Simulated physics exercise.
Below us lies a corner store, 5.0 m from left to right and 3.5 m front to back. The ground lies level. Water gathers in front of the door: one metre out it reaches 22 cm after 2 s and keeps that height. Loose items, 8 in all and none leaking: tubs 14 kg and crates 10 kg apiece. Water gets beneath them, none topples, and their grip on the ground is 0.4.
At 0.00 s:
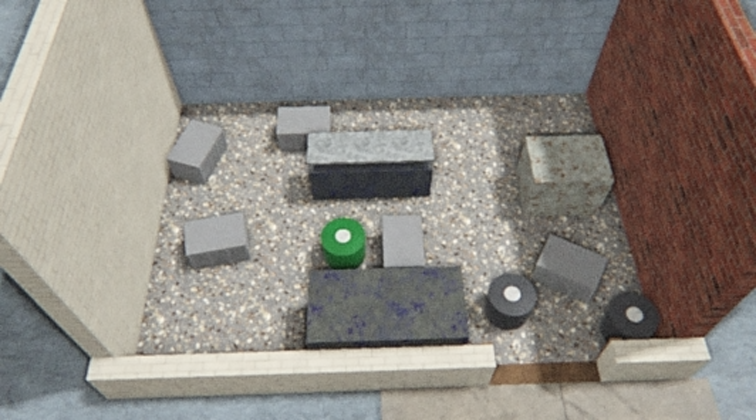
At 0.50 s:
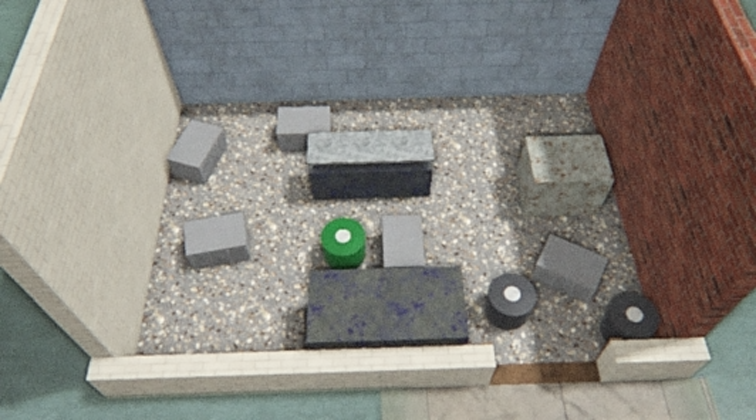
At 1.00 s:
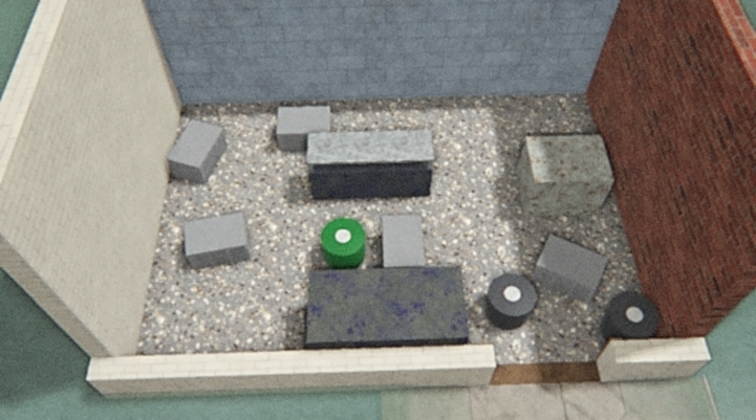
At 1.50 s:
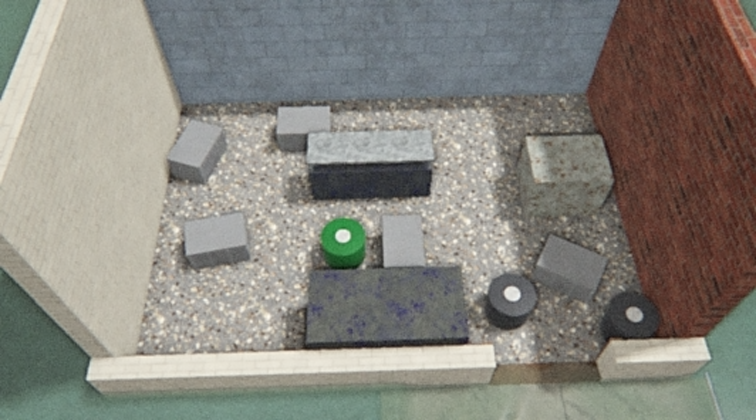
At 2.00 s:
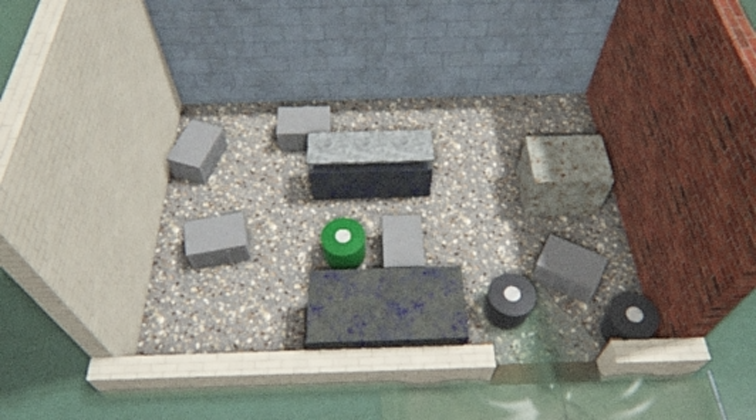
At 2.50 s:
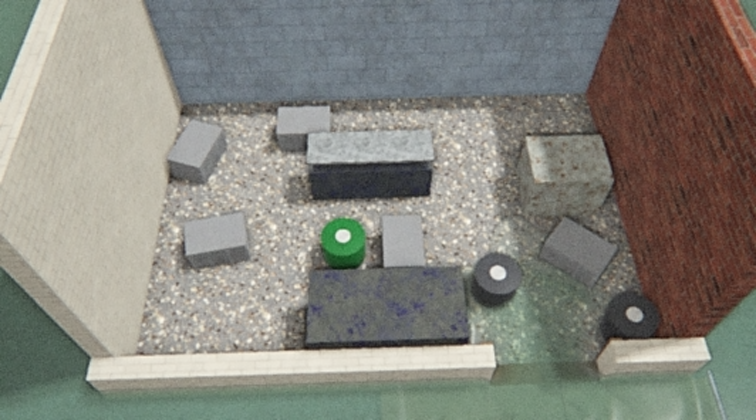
In a walled room, water seeps through the doorway and nudges a dark tub inward.
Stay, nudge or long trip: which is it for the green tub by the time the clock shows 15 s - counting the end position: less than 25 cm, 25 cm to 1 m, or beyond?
Green tub is nudged along.
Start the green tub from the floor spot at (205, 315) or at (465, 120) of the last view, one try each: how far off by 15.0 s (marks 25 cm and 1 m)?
In that order: It gets carried off; it gets carried off.
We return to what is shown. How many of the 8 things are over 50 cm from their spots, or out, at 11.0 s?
By then 5.
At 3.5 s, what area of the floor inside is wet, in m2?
About 5.0 m2.
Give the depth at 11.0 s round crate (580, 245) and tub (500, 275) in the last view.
Roughly 11 and 9 cm.
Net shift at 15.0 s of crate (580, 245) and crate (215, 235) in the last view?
In turn: 20 cm, 60 cm.
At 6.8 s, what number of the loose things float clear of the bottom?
I count 2.
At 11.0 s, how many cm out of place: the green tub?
Roughly 5 cm by then.
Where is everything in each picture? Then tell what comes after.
The first frame shows the green tub at (343, 236), on the bottom; 0.0 m2 under water; 0 of 8 have shifted.
The second frame shows the green tub at (343, 236), on the bottom; water covers 0.0 m2; 0 of 8 have shifted.
The third frame shows the green tub at (343, 236), on the bottom; water covers 0.0 m2; 0 of 8 have shifted.
The fourth frame shows the green tub at (343, 236) rests on the ground; water covers 0.0 m2; 0 of 8 have shifted.
The fifth frame shows the green tub at (343, 236), on the bottom; water covers 0.5 m2; 0 of 8 have shifted.
The sixth frame shows the green tub at (343, 236) rests on the ground; water covers 1.6 m2; 2 of 8 have shifted.
After 3.5 s the green tub is near (343, 236), 0.0 m from its start, aground; 1 afloat.
After 6.8 s the green tub is near (343, 236), 0.0 m from its start, aground; 2 afloat.
After 11.0 s the green tub is near (341, 239), 0.0 m from its start, aground; 7 afloat.
After 15.0 s the green tub is near (410, 260), 0.7 m from its start, afloat; 8 afloat.
